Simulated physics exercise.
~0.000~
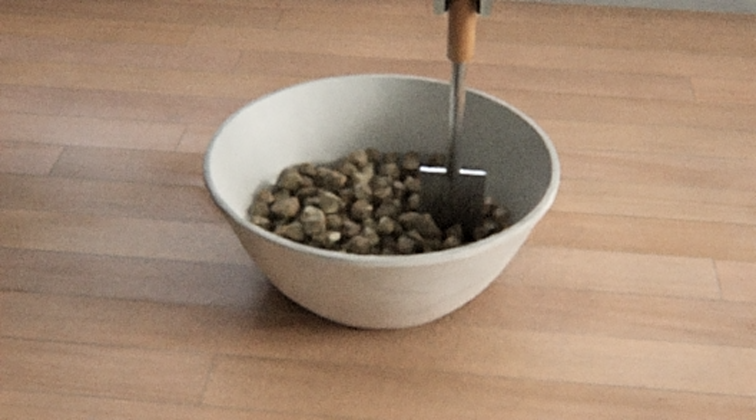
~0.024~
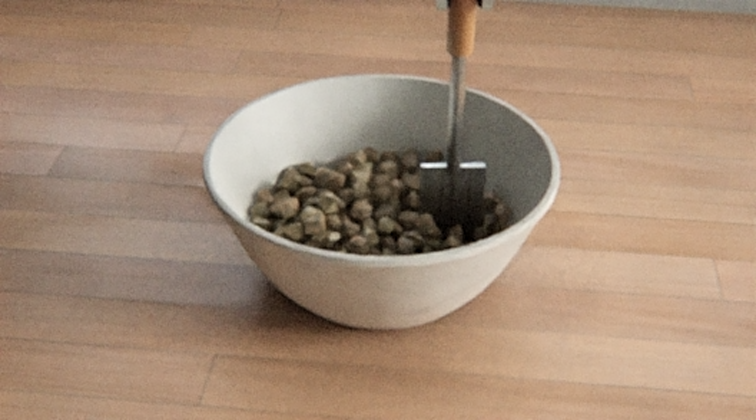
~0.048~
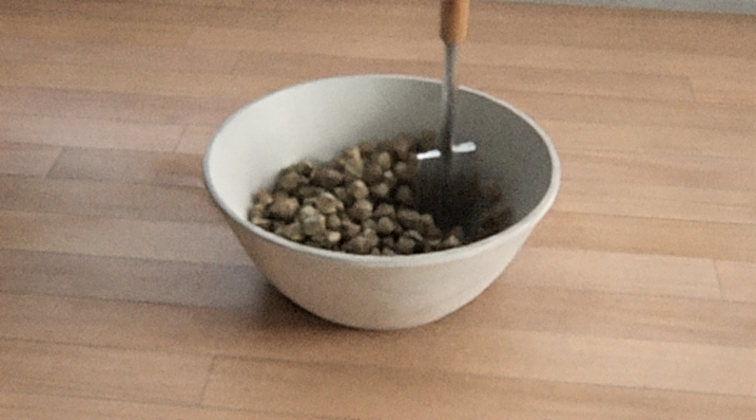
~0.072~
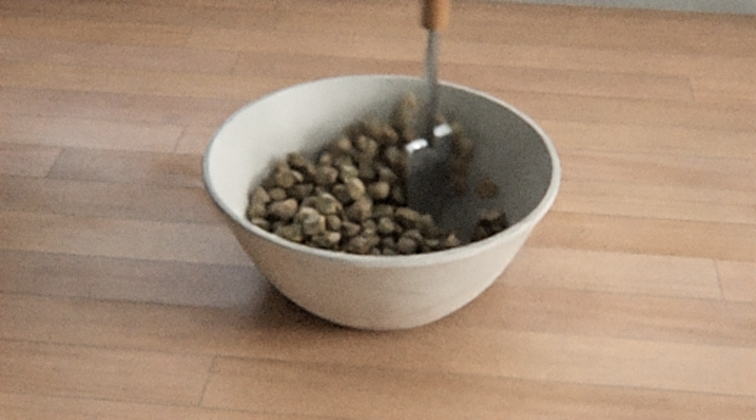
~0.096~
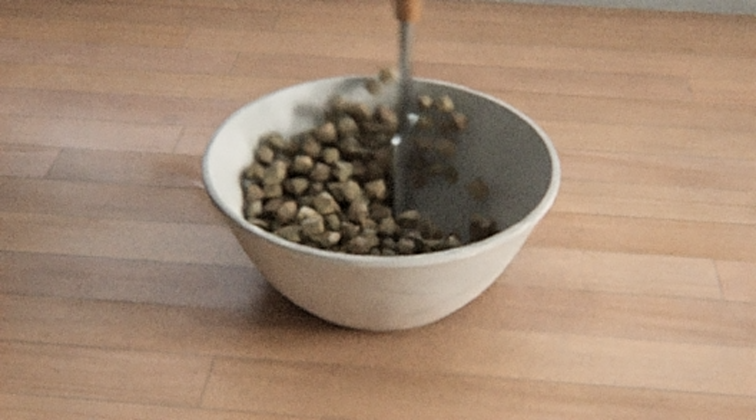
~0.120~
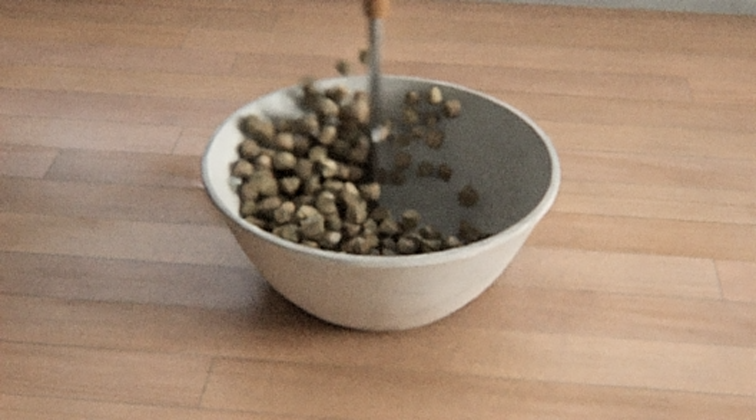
A light brown wooden plank surface is seen from above at an angle, with the camera still. A pale grey-white bowl sits near the centre, partly filled with small brownish pebbles, and a flat grey metal paddle with an orange-brown handle stands upright in its right side. The paddle turns and sweeps leftward and toward the back, pushing the pebbles into a heap on the left and tossing several up near the back rim.
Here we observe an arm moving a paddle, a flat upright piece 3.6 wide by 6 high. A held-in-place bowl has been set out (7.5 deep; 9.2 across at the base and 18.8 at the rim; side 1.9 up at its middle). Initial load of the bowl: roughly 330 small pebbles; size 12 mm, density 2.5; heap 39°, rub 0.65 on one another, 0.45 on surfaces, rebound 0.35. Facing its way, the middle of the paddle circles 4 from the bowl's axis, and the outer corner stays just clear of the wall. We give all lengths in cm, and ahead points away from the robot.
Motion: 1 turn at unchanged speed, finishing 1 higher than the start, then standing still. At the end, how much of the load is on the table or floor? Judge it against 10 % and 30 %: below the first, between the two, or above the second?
Between 10 and 30 %.
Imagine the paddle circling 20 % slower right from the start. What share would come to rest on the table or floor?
It would come to around 10 percent.
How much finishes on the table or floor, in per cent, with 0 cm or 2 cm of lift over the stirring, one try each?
Roughly 20 percent, then roughly 15 percent.
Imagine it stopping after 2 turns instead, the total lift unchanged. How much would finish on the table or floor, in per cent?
30 %.
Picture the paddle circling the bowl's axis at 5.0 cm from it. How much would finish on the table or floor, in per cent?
Some 25 percent would.
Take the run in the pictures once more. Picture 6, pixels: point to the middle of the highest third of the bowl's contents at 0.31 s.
It is centred roughly at (420, 242).
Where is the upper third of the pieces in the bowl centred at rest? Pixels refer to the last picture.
Somewhere close to (449, 187).
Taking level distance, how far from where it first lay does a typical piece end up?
Something like 8 centimetres, give or take.
After 0.21 s, 196° round, highest piece 11 above the table; 318 in the bowl, 13 in flight or on the tool.
After 0.31 s, 292° round, highest piece 12 above the table; 288 in the bowl, 7 on the table or floor, 36 in flight or on the tool.
After 0.56 s, 0° round, highest piece 8 above the table; 277 in the bowl, 54 on the table or floor.
After 1.26 s, 0° round, highest piece 8 above the table; 277 in the bowl, 54 on the table or floor.
In the end, 277 in the bowl, 54 on the table or floor. That is 16 % on the table or floor.
